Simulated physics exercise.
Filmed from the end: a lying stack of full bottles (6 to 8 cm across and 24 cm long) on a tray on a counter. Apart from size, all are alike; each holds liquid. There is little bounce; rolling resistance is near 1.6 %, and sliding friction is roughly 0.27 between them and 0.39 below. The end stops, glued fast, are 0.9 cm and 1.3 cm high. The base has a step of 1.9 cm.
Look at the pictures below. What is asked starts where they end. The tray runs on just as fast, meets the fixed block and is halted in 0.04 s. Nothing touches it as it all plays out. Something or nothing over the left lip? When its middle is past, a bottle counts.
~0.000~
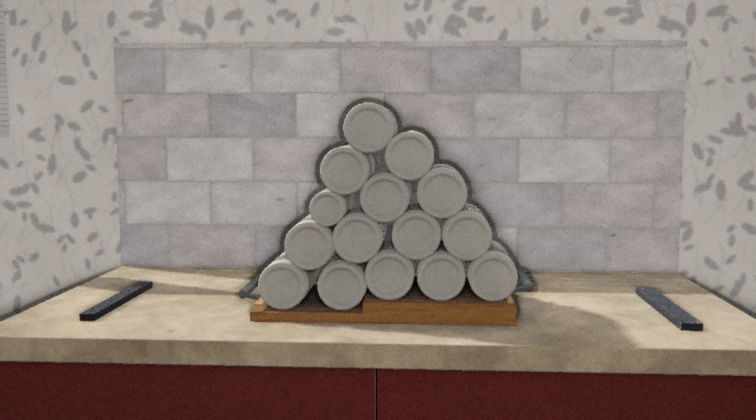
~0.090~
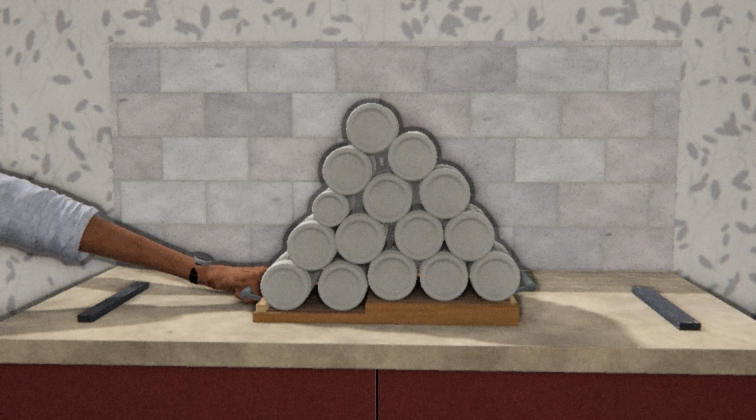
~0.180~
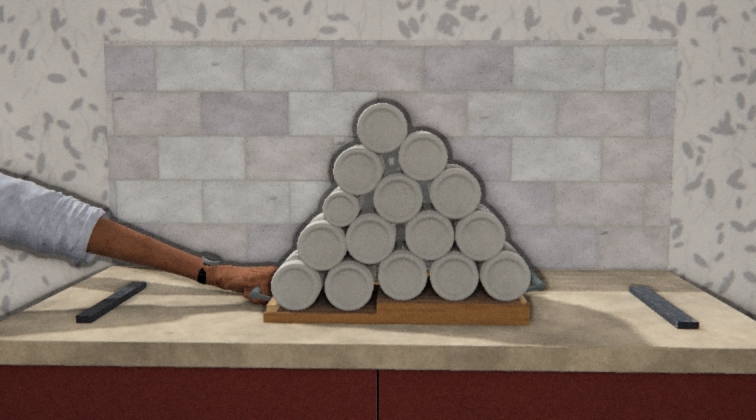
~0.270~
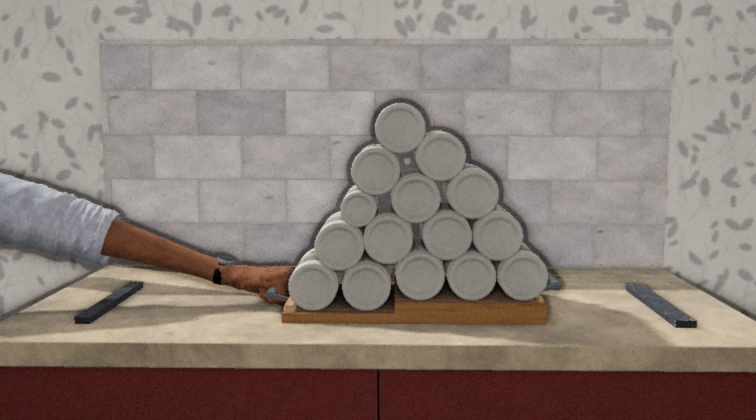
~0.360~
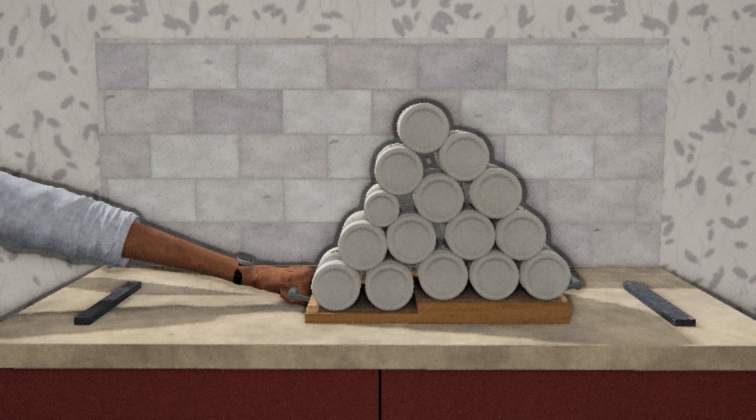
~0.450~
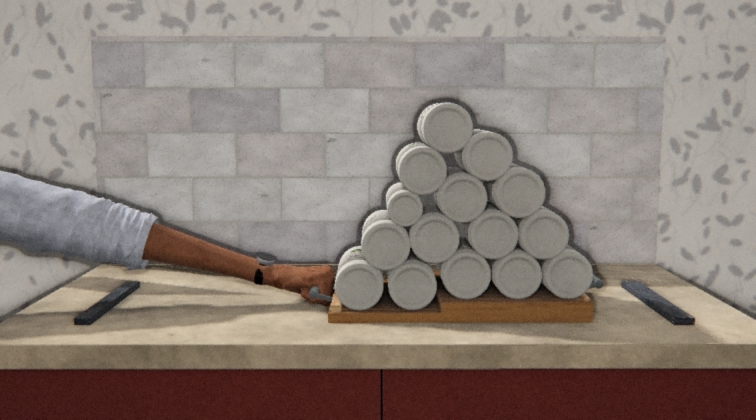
Nothing gets over the left lip.
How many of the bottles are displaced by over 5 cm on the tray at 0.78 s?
It comes to 0 at that point.
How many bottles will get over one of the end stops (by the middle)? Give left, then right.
Going left then right, the counts are 0 and 4.
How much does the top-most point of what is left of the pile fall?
Around 10 centimetres.
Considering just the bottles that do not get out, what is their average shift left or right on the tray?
Some 5 cm rightwards.
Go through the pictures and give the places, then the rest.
In the first frame, 15 bottles, 5 on the base, highest (368, 128); left lip (1.3 cm) (258, 304); right round bar (0.9 cm) (510, 299); blocks (91, 312) and (689, 321).
The second frame shows tray 0.6 cm to the right; stops (261, 305) and (513, 299); pile unchanged; bottom ones (284, 287) (342, 288) (392, 277) (444, 278) (496, 278).
The third frame shows tray 2.4 cm to the right; stops (271, 305) and (524, 299); 1 bottle slipping.
The fourth frame shows tray 5 cm to the right; stops (289, 305) and (542, 298); 1 bottle slipping.
The fifth frame shows tray 9 cm to the right; stops (312, 306) and (565, 298); 1 bottle slipping.
The sixth frame shows tray 13 cm to the right; stops (336, 305) and (587, 297); 1 bottle slipping.
By 0.58 s, tray 19 cm along; 0 now displaced over 5 cm; not one over the end stops; the one last seen at (494, 236) in place (moves measured on the tray).
By 0.78 s, tray 26 cm along; 0 now displaced over 5 cm; not one over the end stops; the one last seen at (494, 236) 0.8 cm right.
By 1.12 s, tray 26 cm along; 7 now displaced over 5 cm; 2 over the right round bar; the one last seen at (494, 236) 7 cm right and 1 cm up.
By 1.94 s, tray 26 cm along; 8 now displaced over 5 cm; 4 over the right round bar; the one last seen at (494, 236) 25 cm right and 3.9 cm down.
In the end, by 2.4 s, 8 moved over 5 cm; 4 over the right round bar; the one last seen at (494, 236) fallen off to the right; top of the pile 25 cm high, from 35 cm.
